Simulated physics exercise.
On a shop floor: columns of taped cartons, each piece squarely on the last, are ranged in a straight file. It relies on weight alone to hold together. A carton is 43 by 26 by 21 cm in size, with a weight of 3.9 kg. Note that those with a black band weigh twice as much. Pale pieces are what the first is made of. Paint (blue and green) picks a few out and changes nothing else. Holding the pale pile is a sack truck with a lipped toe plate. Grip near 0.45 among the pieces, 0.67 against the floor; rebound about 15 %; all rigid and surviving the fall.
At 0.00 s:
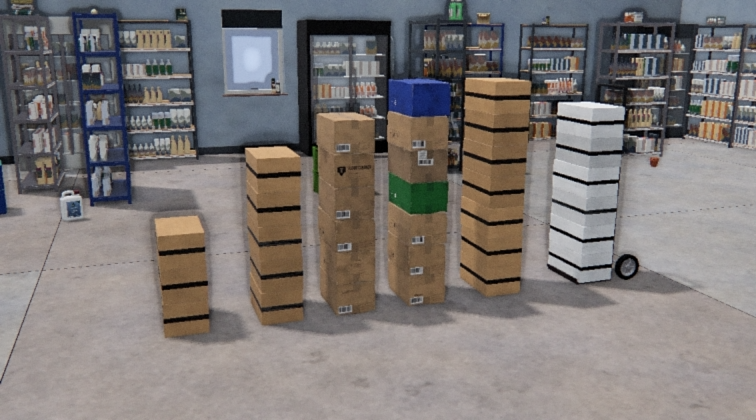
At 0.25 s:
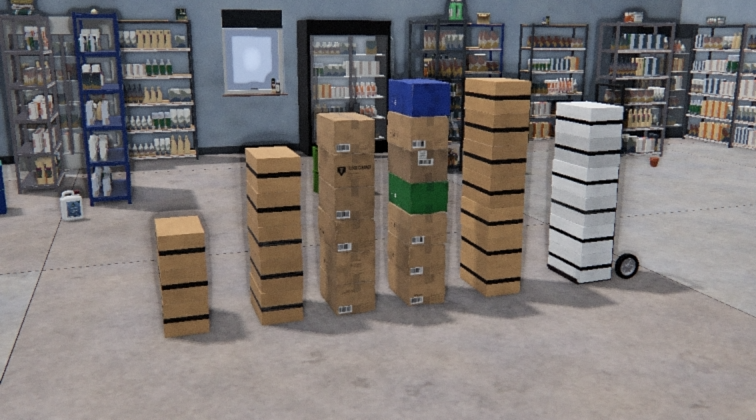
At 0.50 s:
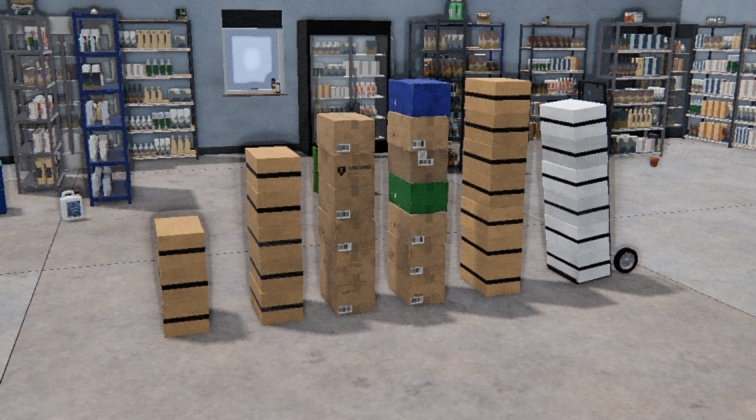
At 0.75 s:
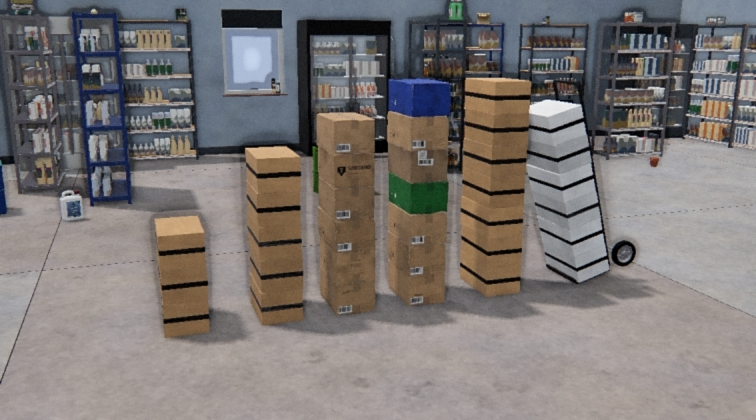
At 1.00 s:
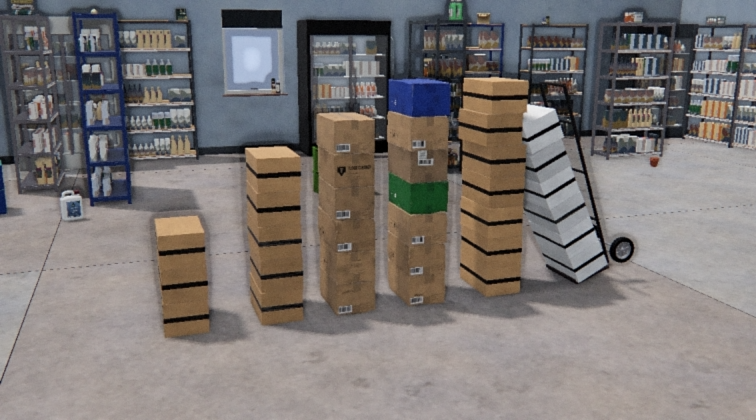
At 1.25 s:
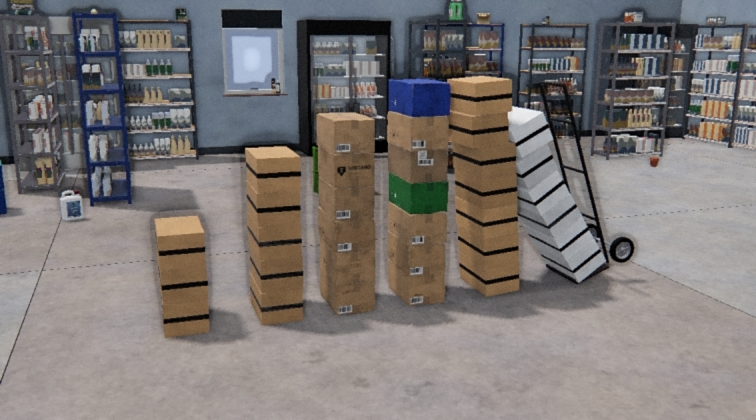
A white stack of boxes on a hand truck tilted left into the tall brown stack beside it, which began leaning too, while the other cardboard columns in the row stayed still.
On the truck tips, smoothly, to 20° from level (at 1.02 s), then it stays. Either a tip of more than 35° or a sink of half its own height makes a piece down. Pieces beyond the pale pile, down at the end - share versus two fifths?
Above two fifths.
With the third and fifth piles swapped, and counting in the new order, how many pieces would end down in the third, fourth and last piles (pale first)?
After the swap, the third pile would have 5 down, the fourth 6 and the last 3.
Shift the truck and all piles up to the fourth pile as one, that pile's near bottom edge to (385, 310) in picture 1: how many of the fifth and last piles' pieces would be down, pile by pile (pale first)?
Pile by pile, fifth 5 and last 3.
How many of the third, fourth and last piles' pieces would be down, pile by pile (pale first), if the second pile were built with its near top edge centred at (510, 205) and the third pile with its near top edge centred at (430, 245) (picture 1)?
Pile by pile that makes third 0, fourth 0, last 0.
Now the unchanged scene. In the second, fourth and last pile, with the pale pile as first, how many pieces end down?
Tally - second: 7; fourth: 4; last: 3.
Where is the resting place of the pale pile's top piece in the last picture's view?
Look for the top piece around pixel (423, 202).
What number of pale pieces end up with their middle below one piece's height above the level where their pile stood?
Count: 2.
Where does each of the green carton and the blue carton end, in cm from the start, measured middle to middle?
Green shifts close to 80 cm and blue close to 280 cm.
After 1.84 s, 6 of the pale pile down; none of the 28 other cartons down, 14 disturbed; blue carton leaning 13°; green carton leaning 13°.
After 2.30 s, 6 of the pale pile down; 13 of the 28 other cartons down; blue carton leaning 17°, 15 cm lower; green carton leaning 16°, 12 cm lower.
After 3.16 s, 6 of the pale pile down; 24 of the 28 other cartons down; blue carton leaning 35°, 66 cm lower; green carton leaning 23°, 22 cm lower.
At rest (5.0 s), 6 of the pale pile down; 24 of the 28 other cartons down; blue carton on its side; green carton leaning 26°, 23 cm lower. That is 86 per cent. As the last picture would show them, middles, green carton near (301, 234).
